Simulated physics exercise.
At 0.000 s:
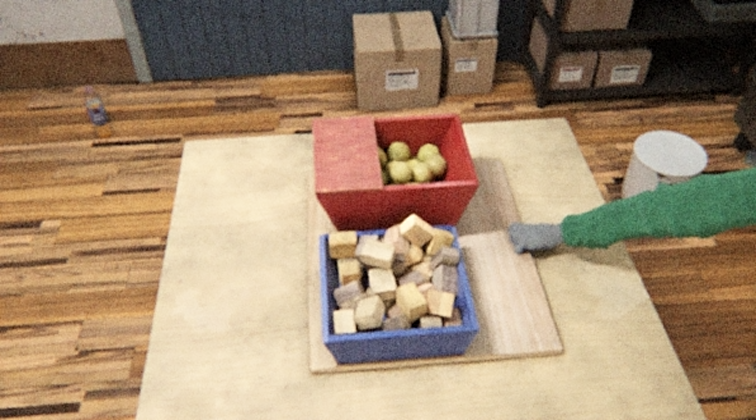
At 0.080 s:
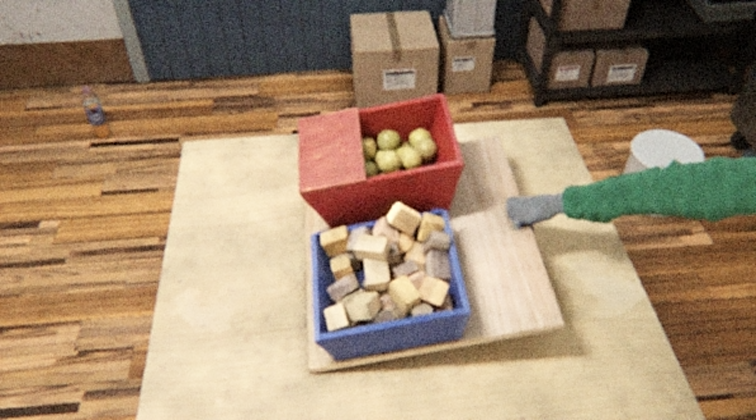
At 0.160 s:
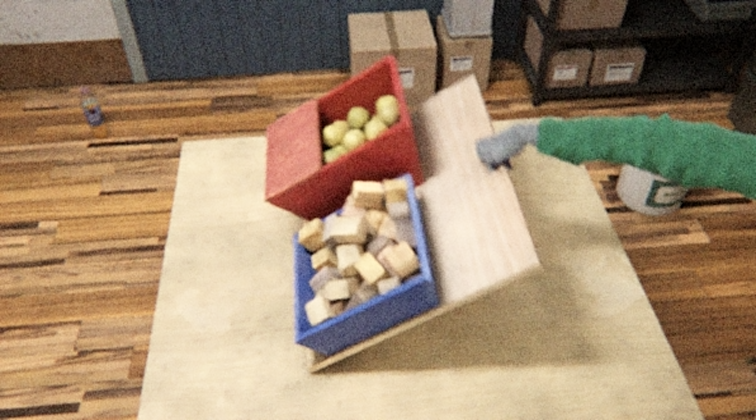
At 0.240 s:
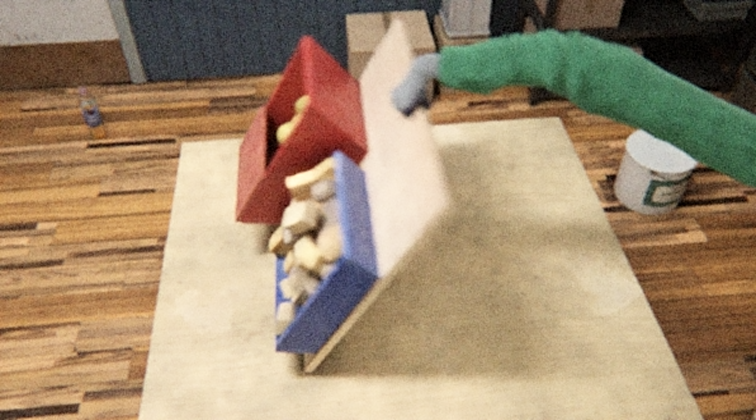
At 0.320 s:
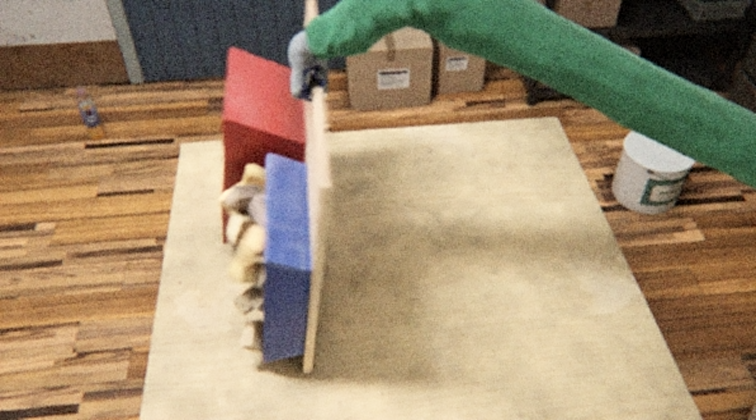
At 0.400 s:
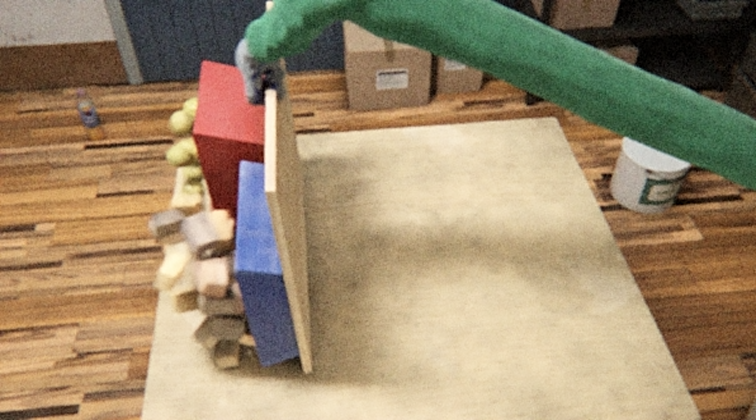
On a table, a green-sleeved arm tips a board upright leftward, wooden blocks then yellowish fruit tumbling from blue and red trays.
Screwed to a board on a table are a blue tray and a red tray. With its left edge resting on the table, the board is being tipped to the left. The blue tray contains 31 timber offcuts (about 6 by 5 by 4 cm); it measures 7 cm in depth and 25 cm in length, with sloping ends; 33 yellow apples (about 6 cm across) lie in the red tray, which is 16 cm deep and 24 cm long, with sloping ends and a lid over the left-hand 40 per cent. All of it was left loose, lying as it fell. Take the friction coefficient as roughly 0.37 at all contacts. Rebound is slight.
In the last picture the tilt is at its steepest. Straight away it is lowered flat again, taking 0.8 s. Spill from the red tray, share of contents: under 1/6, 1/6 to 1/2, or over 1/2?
It drops one-sixth through one-half.
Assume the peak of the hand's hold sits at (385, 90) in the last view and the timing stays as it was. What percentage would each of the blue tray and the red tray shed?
In that setup the blue tray sheds 70 per cent of its load, while the red tray sheds 10 per cent.
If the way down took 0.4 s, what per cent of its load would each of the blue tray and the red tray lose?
Blue tray 100, red tray 40 per cent.
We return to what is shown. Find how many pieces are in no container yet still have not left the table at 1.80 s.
About 10.
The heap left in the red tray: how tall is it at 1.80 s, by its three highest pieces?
10 centimetres high, more or less.
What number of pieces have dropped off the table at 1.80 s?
I'd put the number around 35.
After 0.62 s, tilt 75°; blue tray 0 in, 31 out and red tray 20 in, 13 out.
After 0.90 s, tilt 29°; blue tray 0 in, 31 out and red tray 20 in, 13 out.
After 1.30 s, tilt 0°; blue tray 0 in, 31 out and red tray 20 in, 13 out.
Final count (at 1.80 s), blue tray 0 in, 31 out and red tray 20 in, 13 out. Asked share, 13 of 33, 39 per cent.
